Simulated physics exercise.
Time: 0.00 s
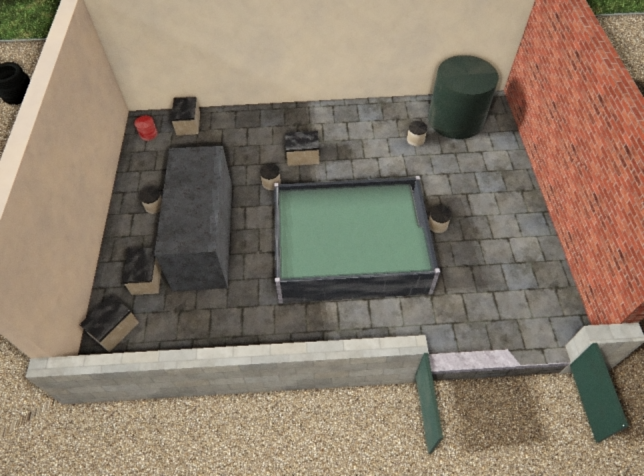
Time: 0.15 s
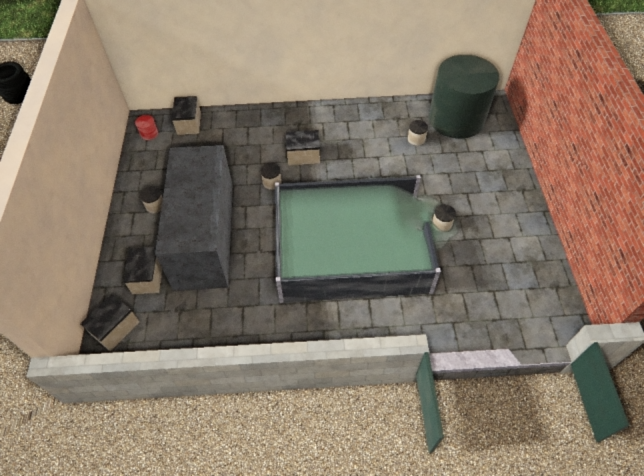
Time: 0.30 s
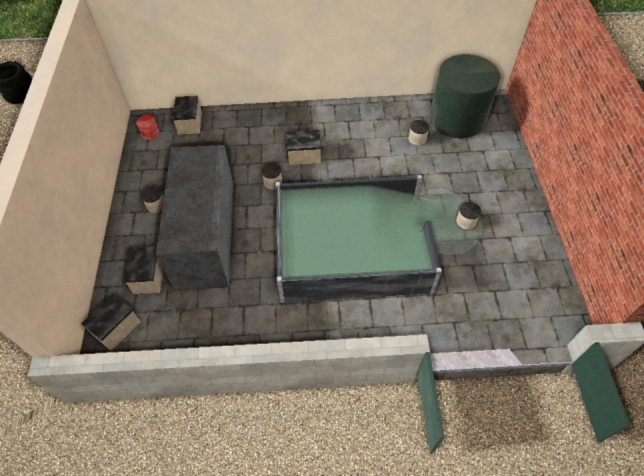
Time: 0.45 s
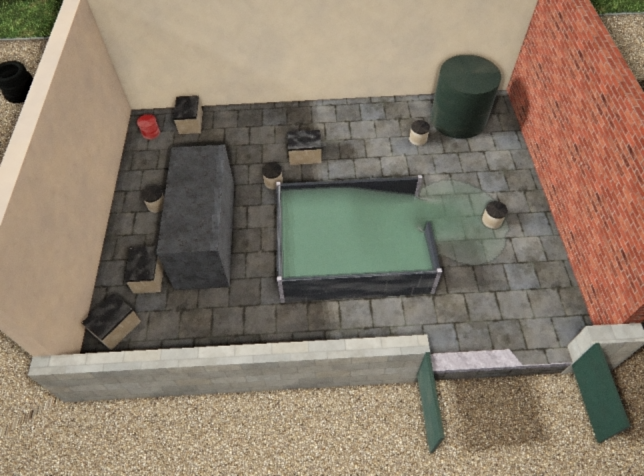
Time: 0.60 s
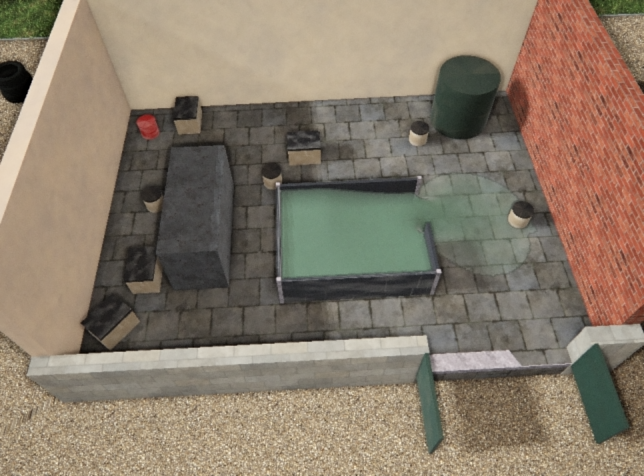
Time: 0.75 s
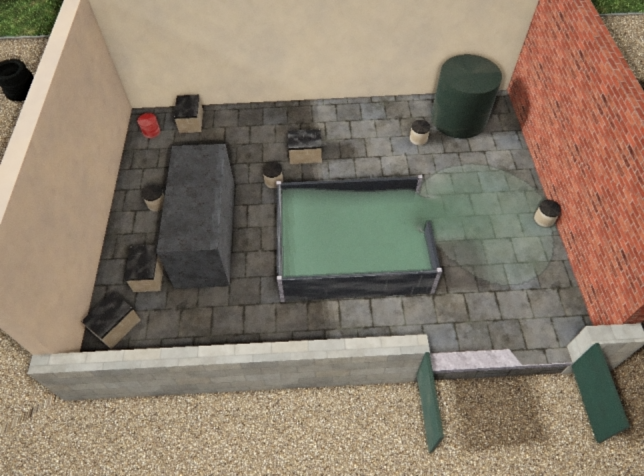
The clip opens on a walled, paved court with a tank of green water among blocks, small dark-topped drums and a red pail. The tank's right side opens and water spreads thinly across the paving, while one drum slides right, close to the brick wall; the other objects stay still.
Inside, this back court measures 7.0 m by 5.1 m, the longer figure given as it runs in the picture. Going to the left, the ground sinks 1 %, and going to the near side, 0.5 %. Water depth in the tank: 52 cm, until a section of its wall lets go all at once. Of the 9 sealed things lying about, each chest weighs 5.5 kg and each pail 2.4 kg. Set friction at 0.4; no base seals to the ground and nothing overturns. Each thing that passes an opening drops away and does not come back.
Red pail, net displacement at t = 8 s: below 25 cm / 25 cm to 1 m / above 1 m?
Below 25 cm.
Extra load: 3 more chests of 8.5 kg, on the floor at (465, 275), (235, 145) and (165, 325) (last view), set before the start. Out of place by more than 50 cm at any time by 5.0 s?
Within it, within it, within it.
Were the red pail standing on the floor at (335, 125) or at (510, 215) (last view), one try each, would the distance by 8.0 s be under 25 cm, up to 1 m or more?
From the first spot it goes a long way, and from the second it goes a long way.
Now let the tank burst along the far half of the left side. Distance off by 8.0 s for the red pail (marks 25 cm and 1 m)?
The red pail simply gets swept away.
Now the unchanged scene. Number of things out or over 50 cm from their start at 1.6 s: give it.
At that time I count 1.
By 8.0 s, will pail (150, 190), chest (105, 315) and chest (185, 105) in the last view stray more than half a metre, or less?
Within the limit, then within the limit, then within the limit.
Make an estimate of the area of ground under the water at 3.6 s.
Around 15 m2 of it.
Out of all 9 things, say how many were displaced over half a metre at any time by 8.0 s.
Answer: 4.
After 1.6 s the red pail is near (147, 120), 0.0 m from its start, aground; 0 of 9 are out; 1 afloat.
After 3.6 s the red pail is near (147, 120), 0.0 m from its start, aground; 0 of 9 are out; 1 afloat.
After 5.6 s the red pail is near (147, 120), 0.0 m from its start, aground; 1 of 9 are out; 0 afloat.
After 8.0 s the red pail is near (146, 120), 0.0 m from its start, aground; 1 of 9 are out; 2 afloat.
